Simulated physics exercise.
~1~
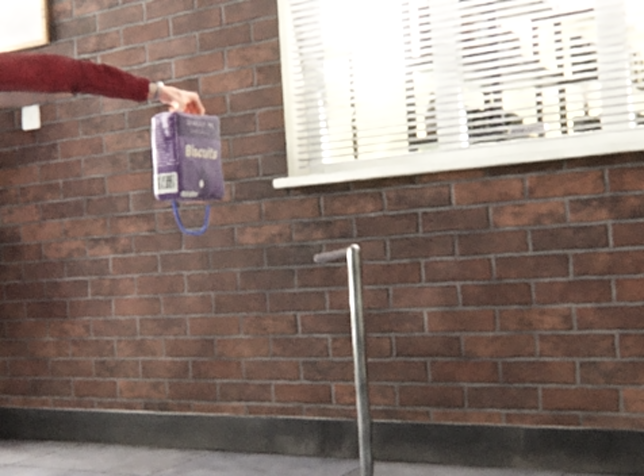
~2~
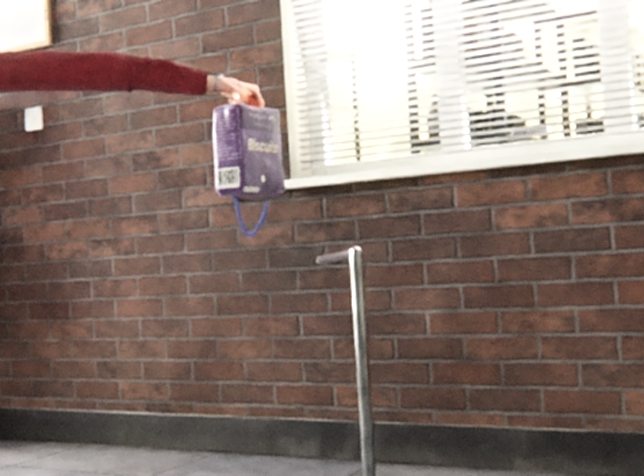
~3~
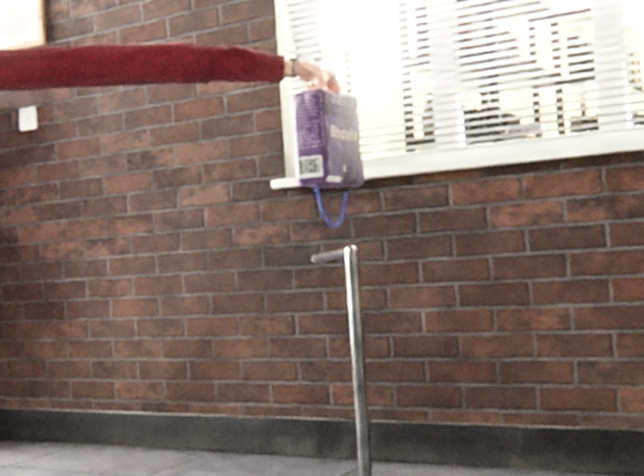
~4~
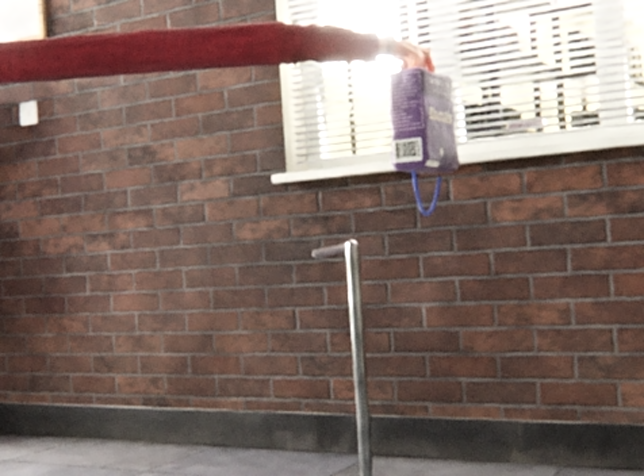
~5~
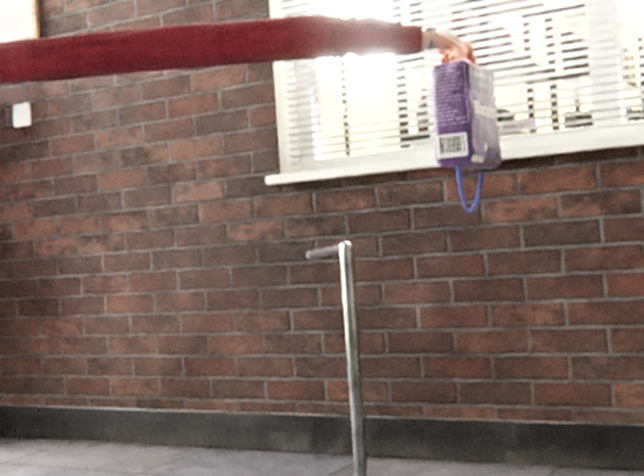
An arm in a red sleeve carried a purple bag with a blue cord loop dangling underneath to the right, past a brick wall and over a metal post with a hook, and it passed clear without catching, ending up beyond the post.
